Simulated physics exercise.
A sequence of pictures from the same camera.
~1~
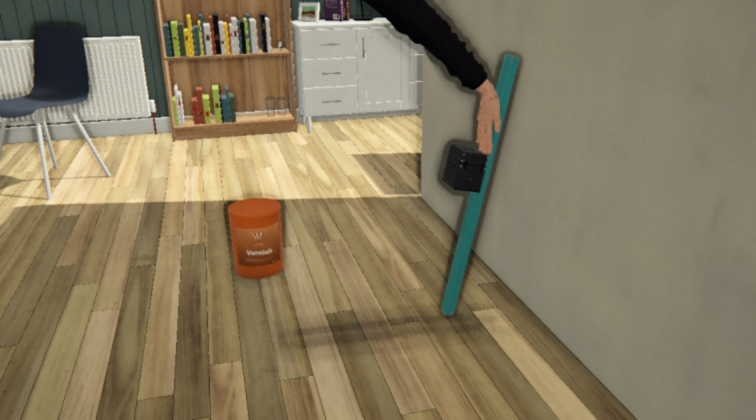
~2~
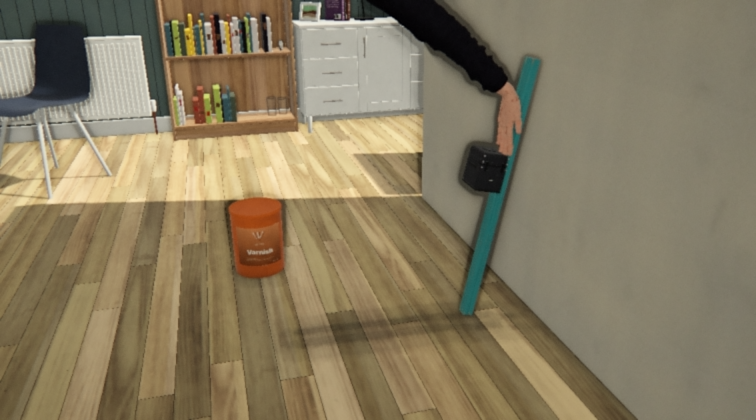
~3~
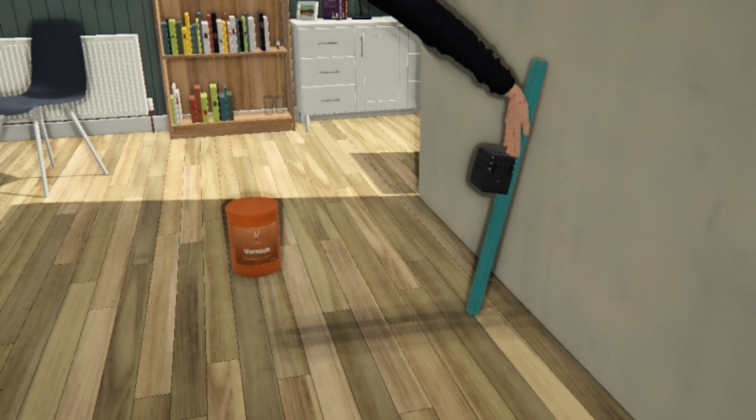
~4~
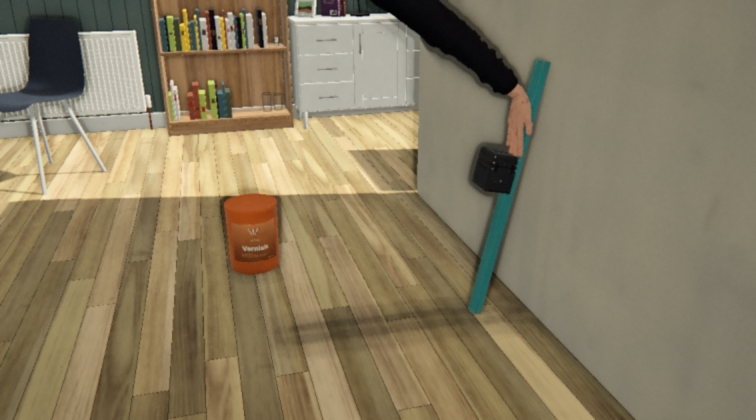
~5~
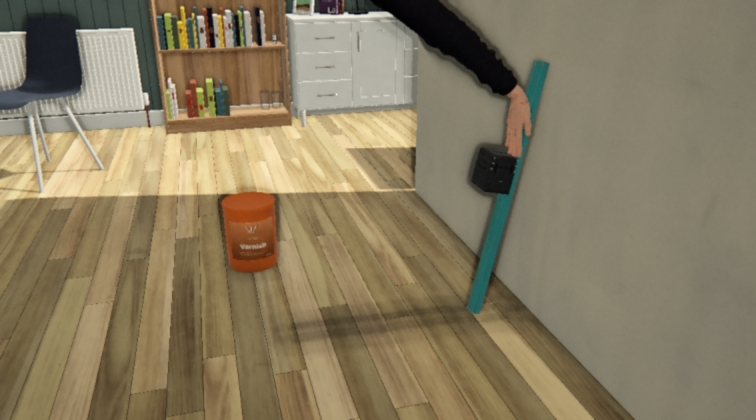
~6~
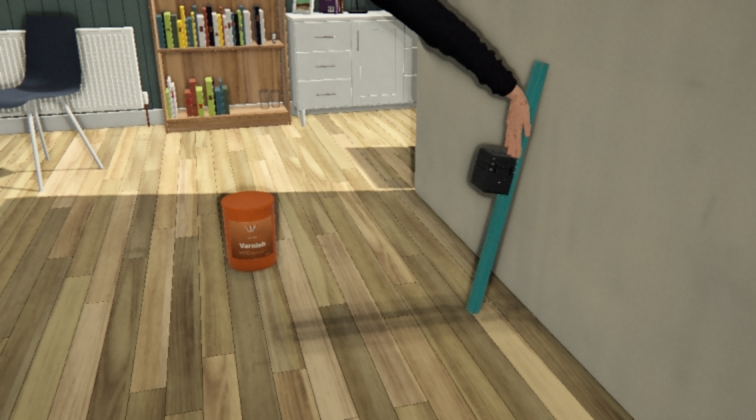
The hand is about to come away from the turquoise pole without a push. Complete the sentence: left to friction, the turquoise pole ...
It keeps its place.
Then, 0.40 s later than the last frame, all is still.
Then, 0.90 s later than the last frame, turquoise pole resting near (505, 195).
When it is over, both as before. End places, in pixels of the last picture, turquoise pole near (505, 195). The pole stays up.
